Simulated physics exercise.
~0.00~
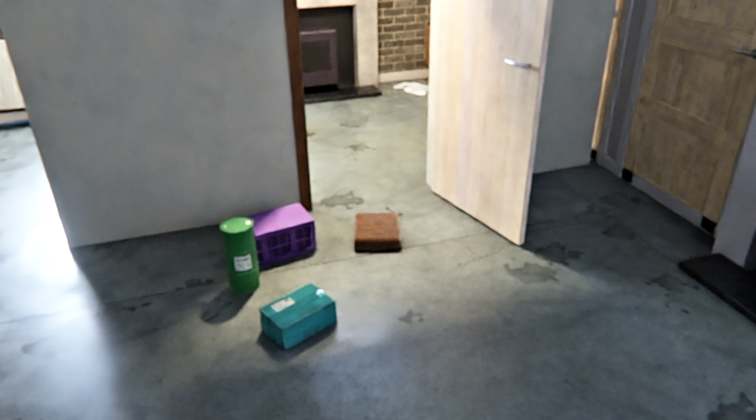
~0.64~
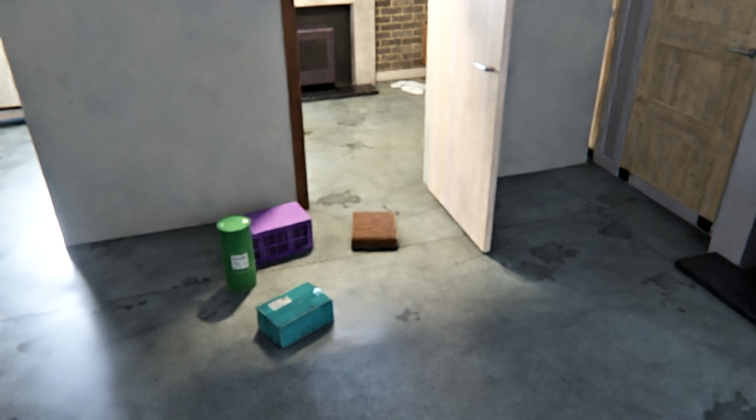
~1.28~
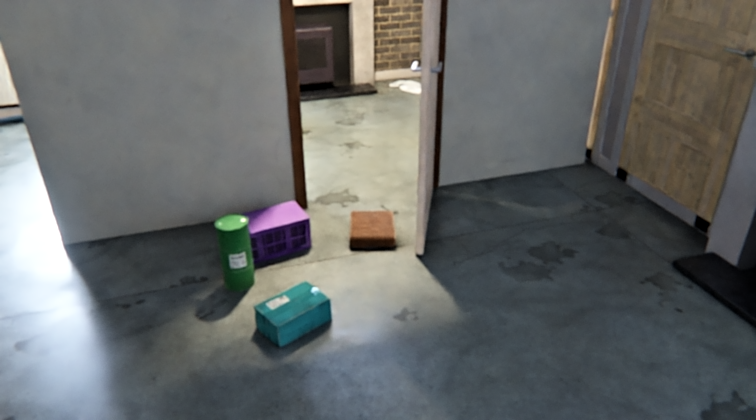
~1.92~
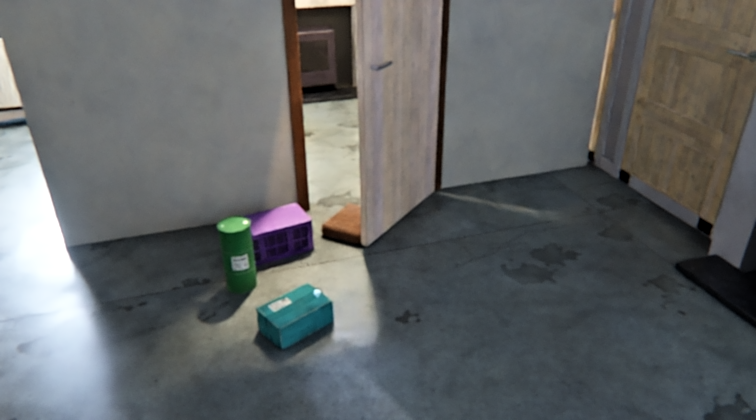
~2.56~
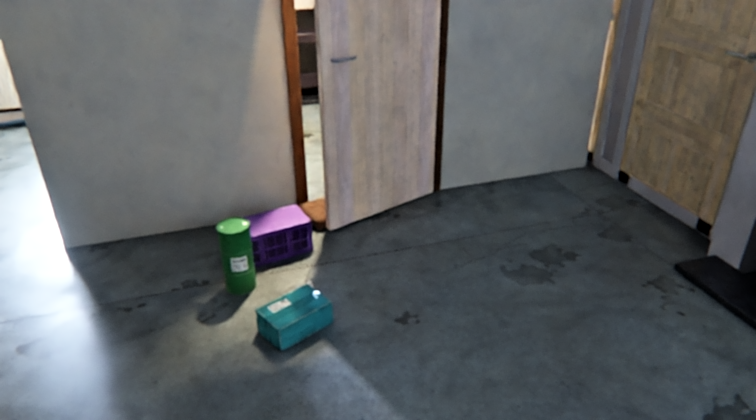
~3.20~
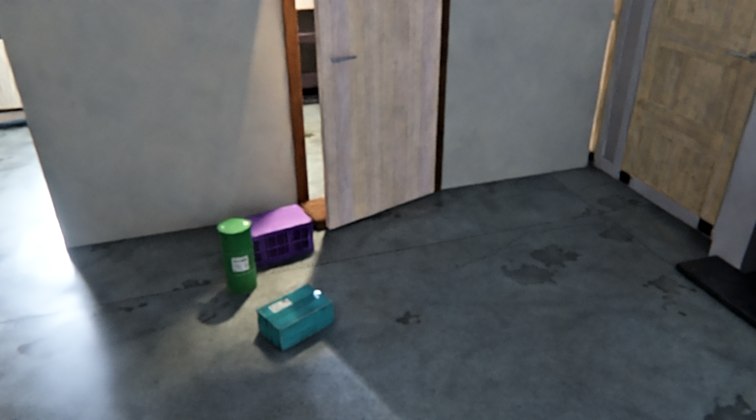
A pale wooden door stands wide open in a grey room with a stained concrete floor, seen from slightly above by a gently swaying camera. A brown cushion lies in the doorway, with a purple crate, a green canister and a turquoise parcel to its left and nearer the viewer. The door swings leftward toward its frame, with no hand visible, and reaches the cushion. It pushes the cushion left and slightly back toward the crate, narrowing the opening. Finally the door stops short of closing, the cushion at its edge and the other three objects still in place.
